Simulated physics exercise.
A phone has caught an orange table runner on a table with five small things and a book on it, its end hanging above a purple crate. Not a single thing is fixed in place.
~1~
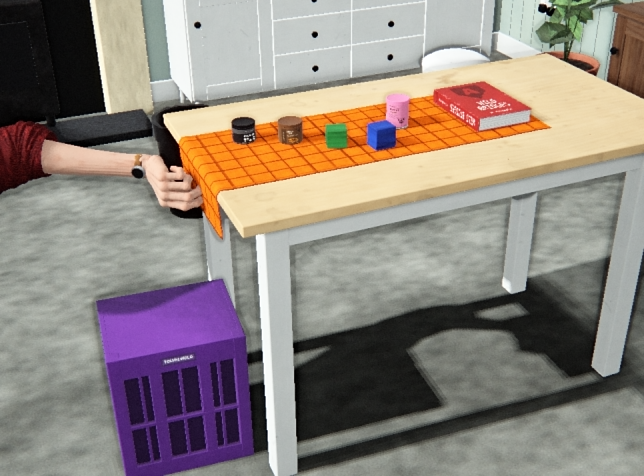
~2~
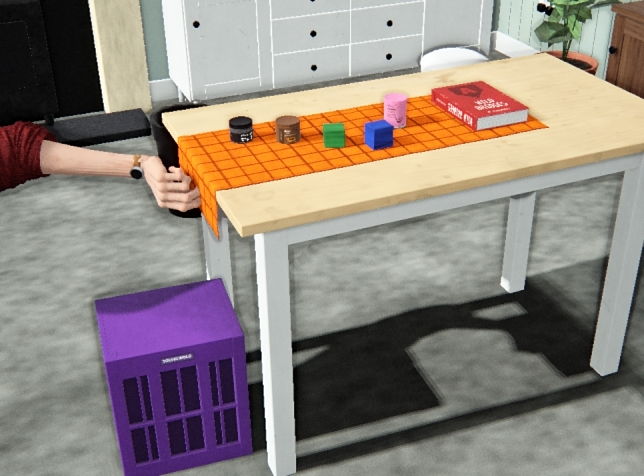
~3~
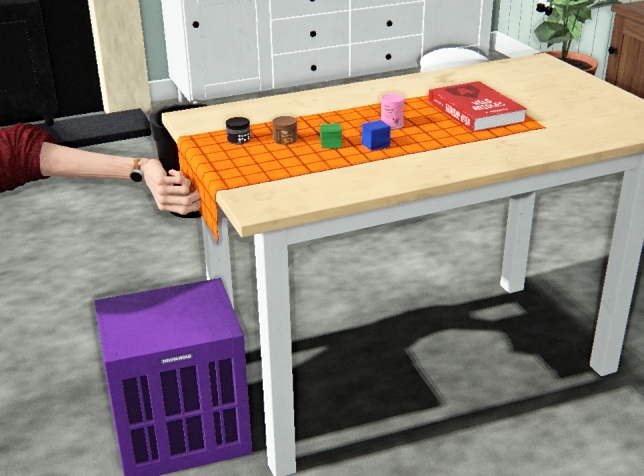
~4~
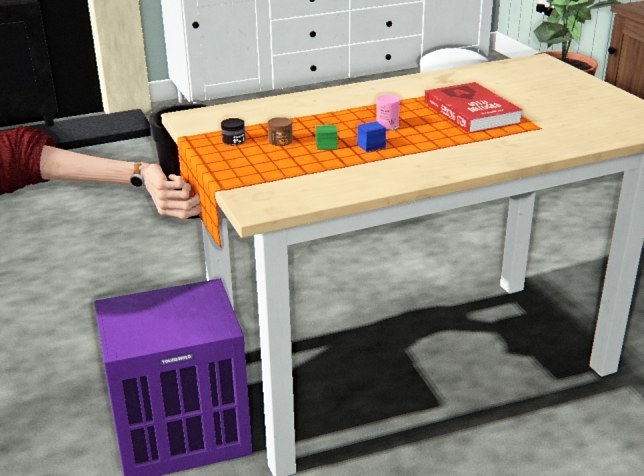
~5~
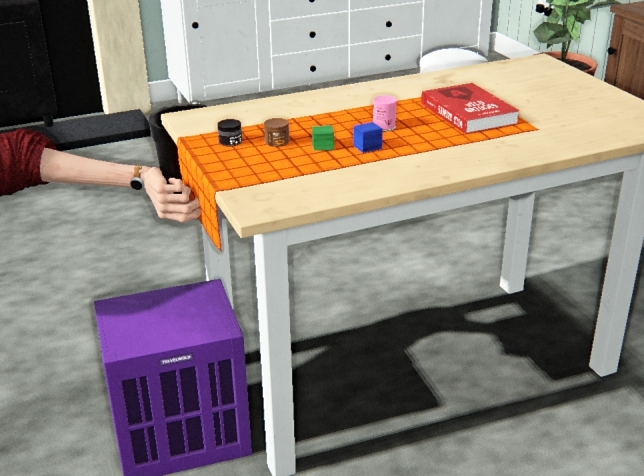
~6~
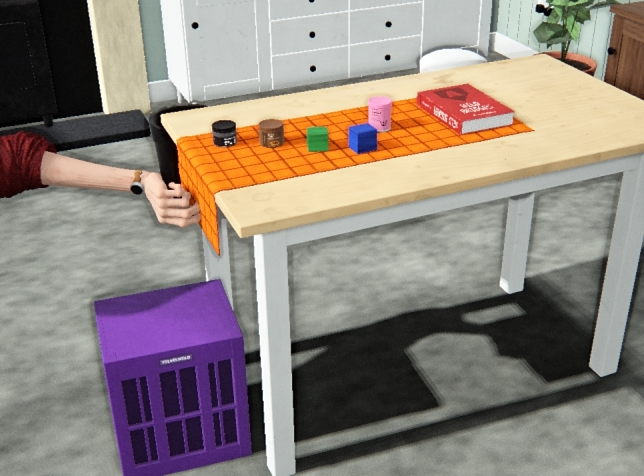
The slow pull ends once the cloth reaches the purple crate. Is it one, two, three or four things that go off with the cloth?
Two items fall.
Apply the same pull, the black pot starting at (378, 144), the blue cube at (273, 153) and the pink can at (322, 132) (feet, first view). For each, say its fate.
Outcome: Black pot stays aboard, blue cube falls away, pink can stays aboard.
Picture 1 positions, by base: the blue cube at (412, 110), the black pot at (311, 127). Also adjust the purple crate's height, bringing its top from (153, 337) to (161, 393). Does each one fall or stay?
The blue cube? Safe. The black pot? Lost.
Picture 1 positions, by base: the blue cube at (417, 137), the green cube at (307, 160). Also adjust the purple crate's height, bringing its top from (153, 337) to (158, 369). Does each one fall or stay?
Blue cube: Still up. Green cube: Off.
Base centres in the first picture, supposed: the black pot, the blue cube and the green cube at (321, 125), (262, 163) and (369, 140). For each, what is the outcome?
Result - the black pot stays put, the blue cube comes off, and the green cube stays put.
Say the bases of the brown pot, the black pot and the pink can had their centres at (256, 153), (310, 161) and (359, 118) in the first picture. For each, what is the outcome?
Result - brown pot down, black pot down, pink can still up.
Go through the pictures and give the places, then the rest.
The first frame shows hem (223, 240); black pot (243, 121); brown pot (290, 120); green cube (336, 127); blue cube (382, 125); pink can (398, 98); top of the crate (153, 337).
The second frame shows hem (220, 241); black pot (240, 121).
The third frame shows hem (218, 244); brown pot (285, 120).
The fourth frame shows hem (222, 248); green cube (326, 128); top of the crate (151, 337).
The fifth frame shows hem (222, 251); blue cube (368, 127).
The sixth frame shows hem (221, 256); black pot (224, 124); brown pot (271, 123); green cube (318, 130); blue cube (363, 128); pink can (380, 100).
Soon after, hem near (202, 266); black pot gone.
After that, hem on the crate; black pot and brown pot gone.
In the end, hem on the crate; black pot and brown pot gone. The table loses two.
